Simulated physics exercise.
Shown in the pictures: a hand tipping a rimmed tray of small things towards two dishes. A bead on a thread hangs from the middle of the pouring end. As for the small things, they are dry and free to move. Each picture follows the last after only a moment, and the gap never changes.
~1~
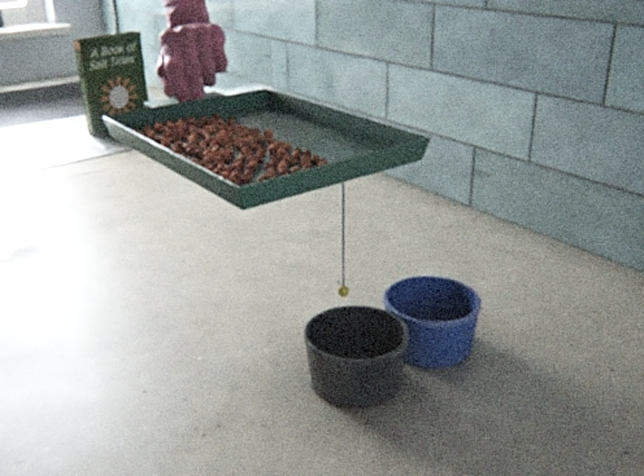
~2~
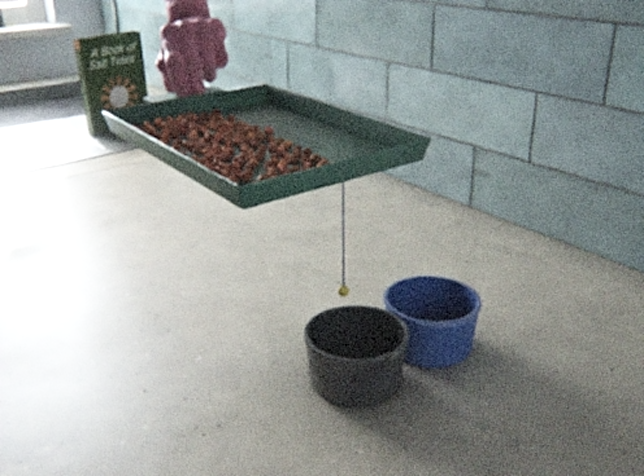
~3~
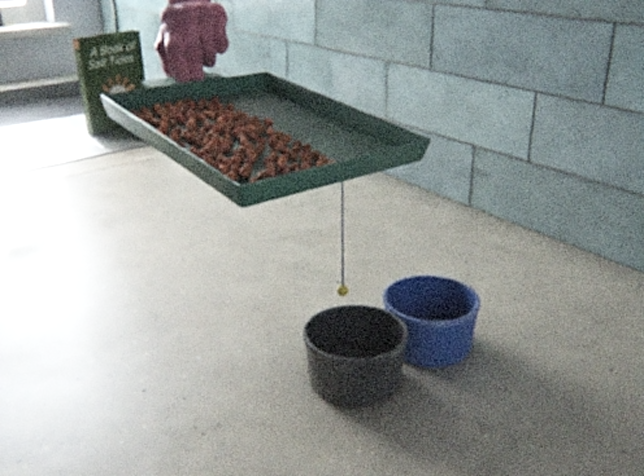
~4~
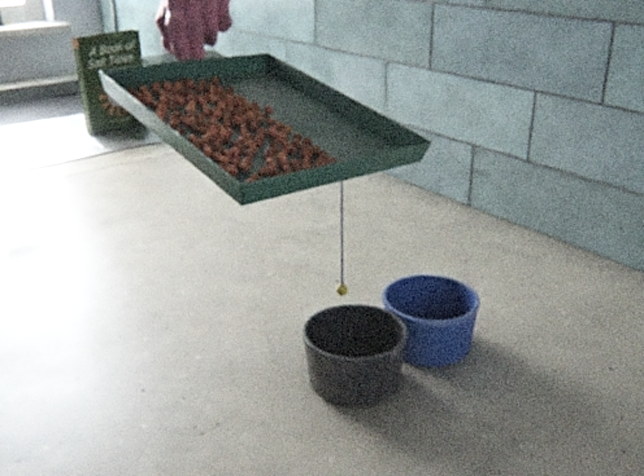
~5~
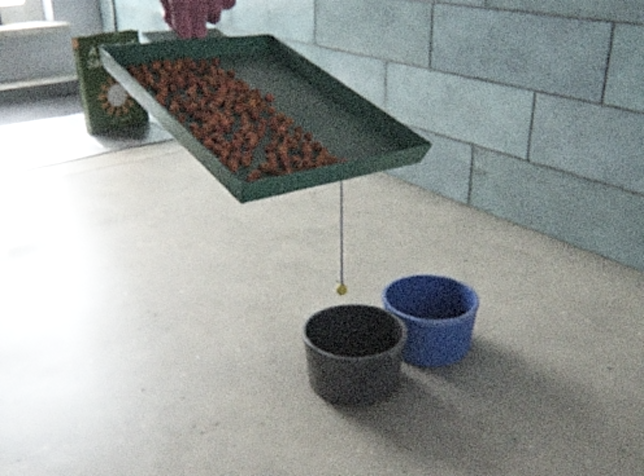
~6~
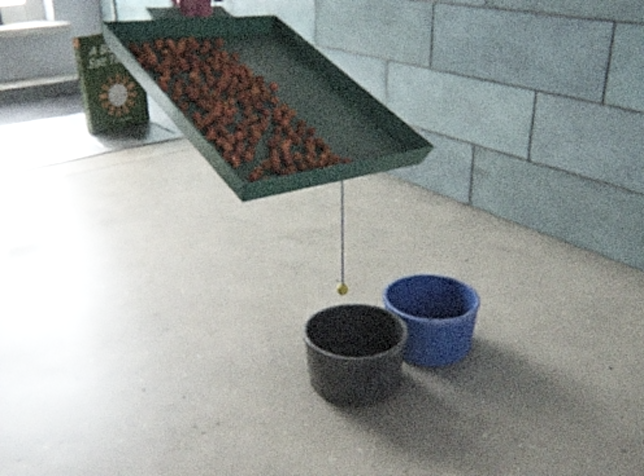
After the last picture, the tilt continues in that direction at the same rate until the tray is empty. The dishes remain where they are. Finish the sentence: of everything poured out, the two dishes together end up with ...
They end up with the majority of it.
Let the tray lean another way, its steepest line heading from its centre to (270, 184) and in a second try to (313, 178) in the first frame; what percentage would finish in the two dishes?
You'd get 20 per cent the first time and 50 per cent the second time.
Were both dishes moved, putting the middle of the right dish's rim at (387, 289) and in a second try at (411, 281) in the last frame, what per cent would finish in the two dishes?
First some 20, then 30 per cent.
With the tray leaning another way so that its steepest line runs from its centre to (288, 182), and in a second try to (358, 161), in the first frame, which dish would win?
Leftward dish on the first try, Rightward dish on the second.
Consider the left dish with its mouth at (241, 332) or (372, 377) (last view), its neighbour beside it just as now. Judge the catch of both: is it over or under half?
Well, it comes to a lesser portion at first and a lesser portion after that.
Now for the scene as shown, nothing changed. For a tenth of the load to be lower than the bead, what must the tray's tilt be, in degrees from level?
A tilt of roughly 90°.
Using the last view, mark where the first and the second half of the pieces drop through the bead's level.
About (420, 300) to begin with, then about (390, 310).
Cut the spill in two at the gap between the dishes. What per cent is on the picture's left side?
That's roughly 30 per cent of the pieces.
Shortly afterwards, tray tipped steeply; all but a few on the tray; only a few in the air.
Next, tray tipped past a quarter turn; the bulk on the tray; only a few in the left dish; a little in the right dish; a little outside both; only a few in the air.
Some moments later, tray tipped past a quarter turn; near a quarter in the left dish; near half in the right dish; near a third outside both.
In the end, tray tipped past a quarter turn; near a quarter in the left dish; near half in the right dish; near a third outside both.
